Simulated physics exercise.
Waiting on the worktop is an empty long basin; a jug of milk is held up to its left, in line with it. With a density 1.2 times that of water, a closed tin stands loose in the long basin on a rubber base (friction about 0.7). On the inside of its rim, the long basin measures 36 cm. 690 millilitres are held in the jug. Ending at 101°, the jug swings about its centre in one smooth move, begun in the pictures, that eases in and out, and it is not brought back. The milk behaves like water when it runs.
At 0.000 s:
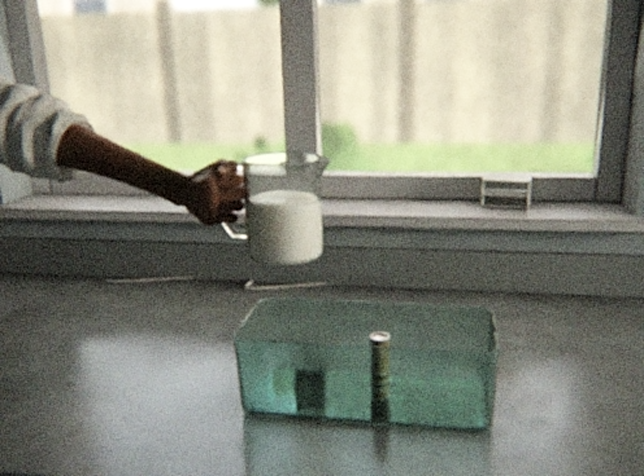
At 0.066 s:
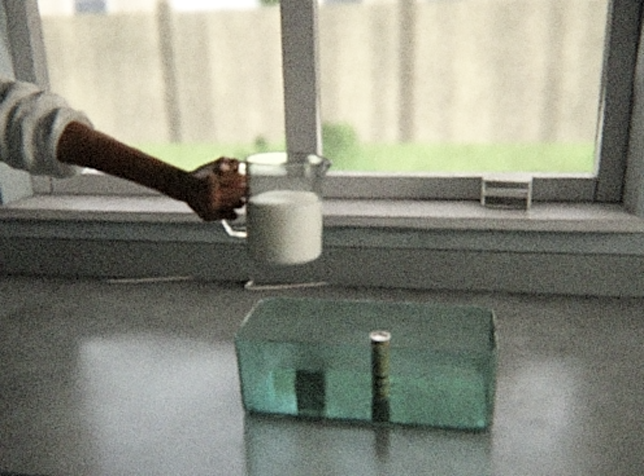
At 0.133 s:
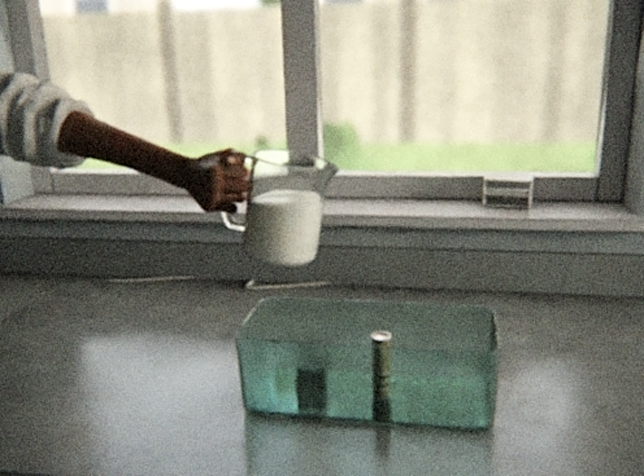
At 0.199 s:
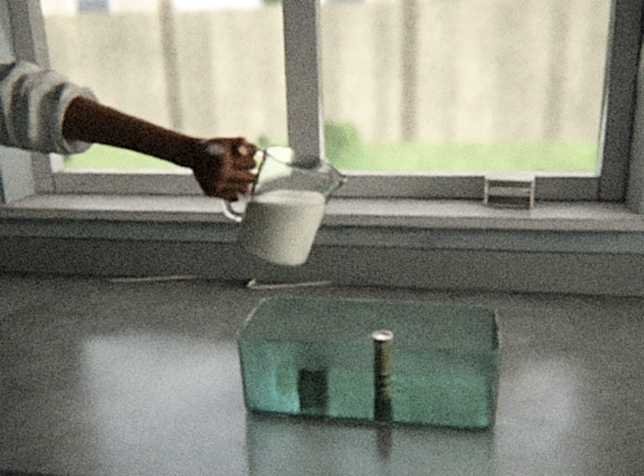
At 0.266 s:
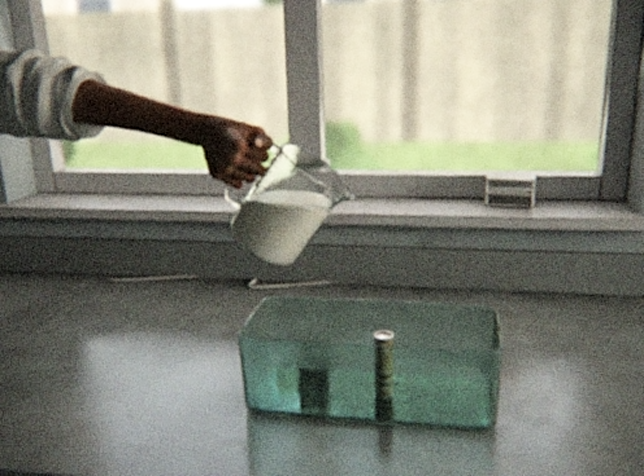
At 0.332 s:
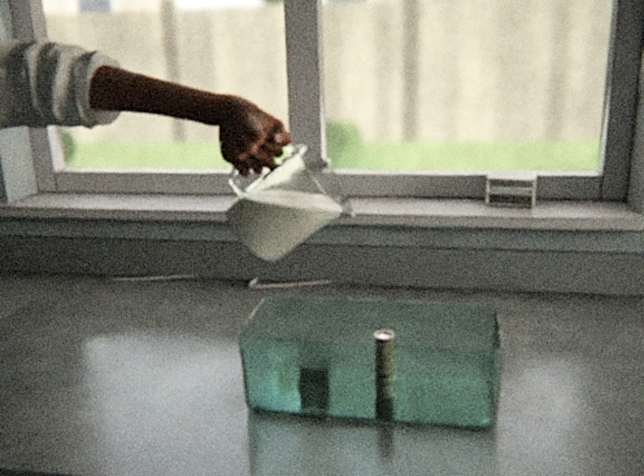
A hand held a glass jug of milk by a window, above a long greenish basin with a tin standing in it, then tilted the jug steadily further to the right, over toward its spout.
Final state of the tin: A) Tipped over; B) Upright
B, upright.
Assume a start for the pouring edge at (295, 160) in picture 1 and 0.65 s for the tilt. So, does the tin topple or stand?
Then it topples.
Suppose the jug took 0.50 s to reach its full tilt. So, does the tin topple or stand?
Result: Tin upright.
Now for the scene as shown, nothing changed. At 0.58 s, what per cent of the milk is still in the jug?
Close to 68 in a hundred.
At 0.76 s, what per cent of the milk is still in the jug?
Around 26 in a hundred.
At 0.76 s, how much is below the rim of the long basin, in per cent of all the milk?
About 52 %.
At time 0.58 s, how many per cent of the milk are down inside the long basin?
6 %, give or take.
After 0.58 s the tilt is 98° and 68 per cent is still to pour; the tin stands where it began.
After 0.76 s the tilt is 101° and 26 per cent is still to pour; the tin stands where it began.
After 0.95 s the tilt is 101° and 9 per cent is still to pour; the tin stands where it began.
After 1.15 s the tilt is 101° and 2 per cent is still to pour; the tin stands where it began.
In the end the tin stands where it began.
